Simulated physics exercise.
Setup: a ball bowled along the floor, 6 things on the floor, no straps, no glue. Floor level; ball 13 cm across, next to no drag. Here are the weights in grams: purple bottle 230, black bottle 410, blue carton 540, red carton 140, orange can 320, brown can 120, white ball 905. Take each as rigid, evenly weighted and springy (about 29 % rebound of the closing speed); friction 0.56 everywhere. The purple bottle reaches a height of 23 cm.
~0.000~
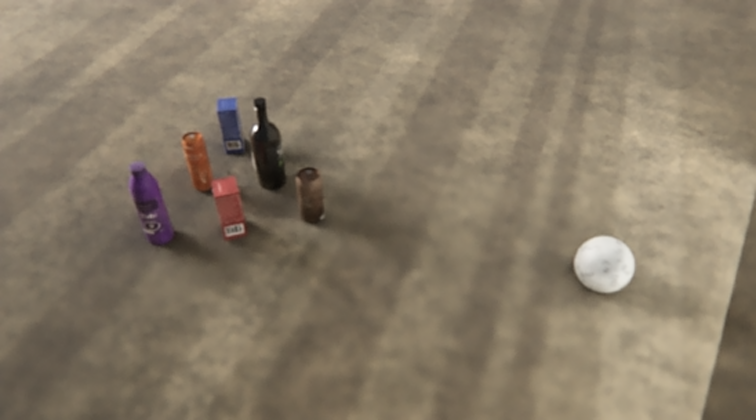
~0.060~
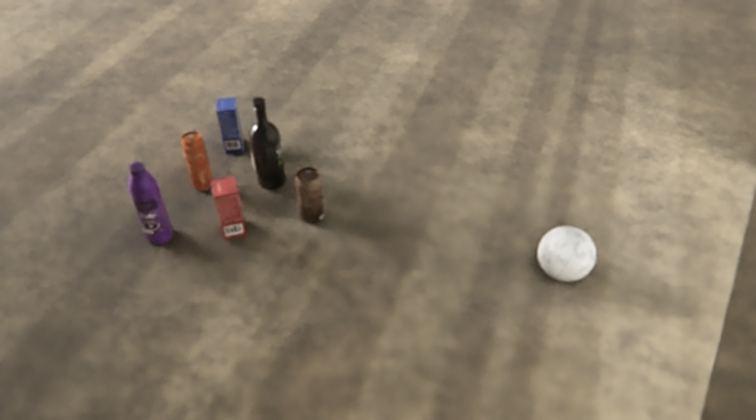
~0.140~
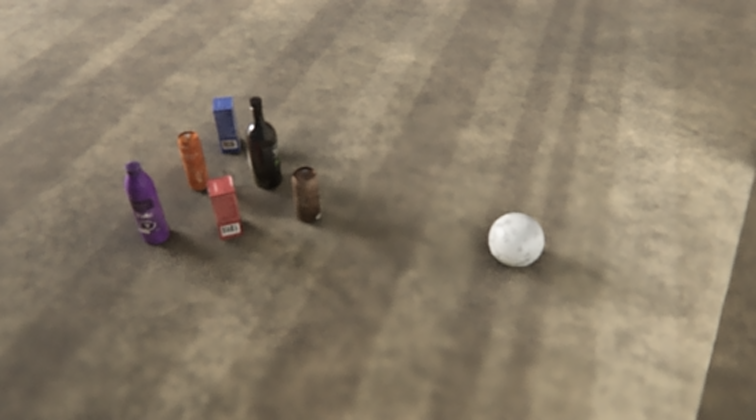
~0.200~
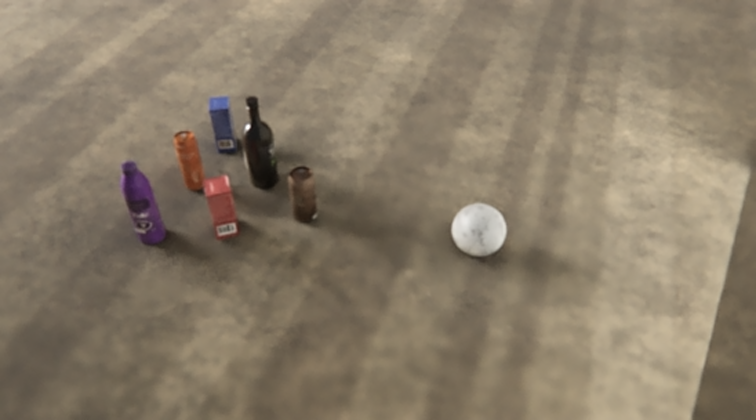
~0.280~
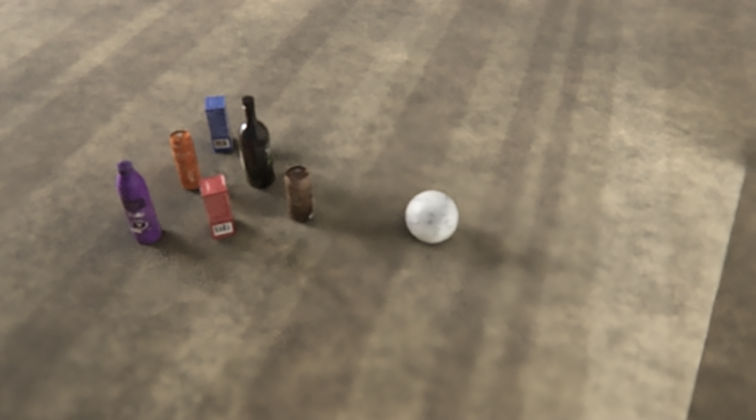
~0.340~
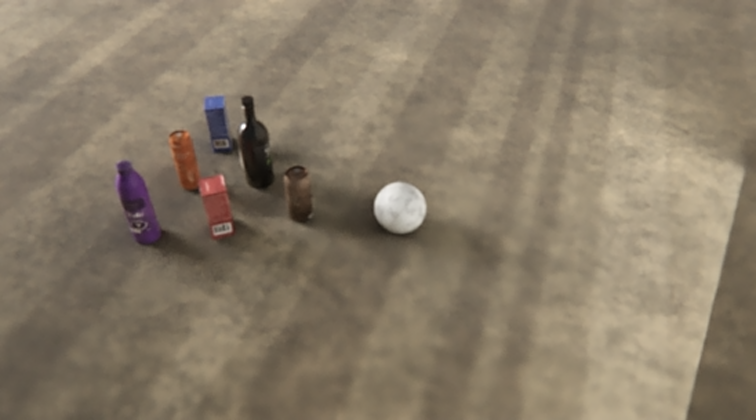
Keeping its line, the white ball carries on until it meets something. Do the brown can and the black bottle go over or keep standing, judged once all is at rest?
The brown can keels over. The black bottle keels over.
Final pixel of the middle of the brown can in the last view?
Around pixel (244, 277).
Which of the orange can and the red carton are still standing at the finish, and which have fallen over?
In the last frame the orange can remains up and the red carton does not stay up.
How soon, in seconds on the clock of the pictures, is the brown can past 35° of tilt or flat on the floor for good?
0.6 s, roughly.
After 0.54 s, 73 cm rolled; white ball near (309, 180); brown can leaning 13° near (271, 197).
After 0.94 s, 88 cm rolled; white ball near (270, 154); brown can leaning 62° near (240, 204); black bottle leaning 49° near (198, 130); red carton leaning 57°.
After 1.64 s, 95 cm rolled; white ball near (272, 130); black bottle on its side near (179, 150); brown can leaning 62° near (241, 207); red carton leaning 68°.
After 2.84 s, 107 cm rolled; white ball near (274, 95); black bottle on its side near (179, 150); brown can on its side near (241, 262); red carton on its side.
By the end (4.0 s), tipped over on the floor, black bottle, red carton and brown can; the other 3 in place, give or take 8 cm. Seen from the same camera at the end, brown can near (245, 277), black bottle near (179, 151).
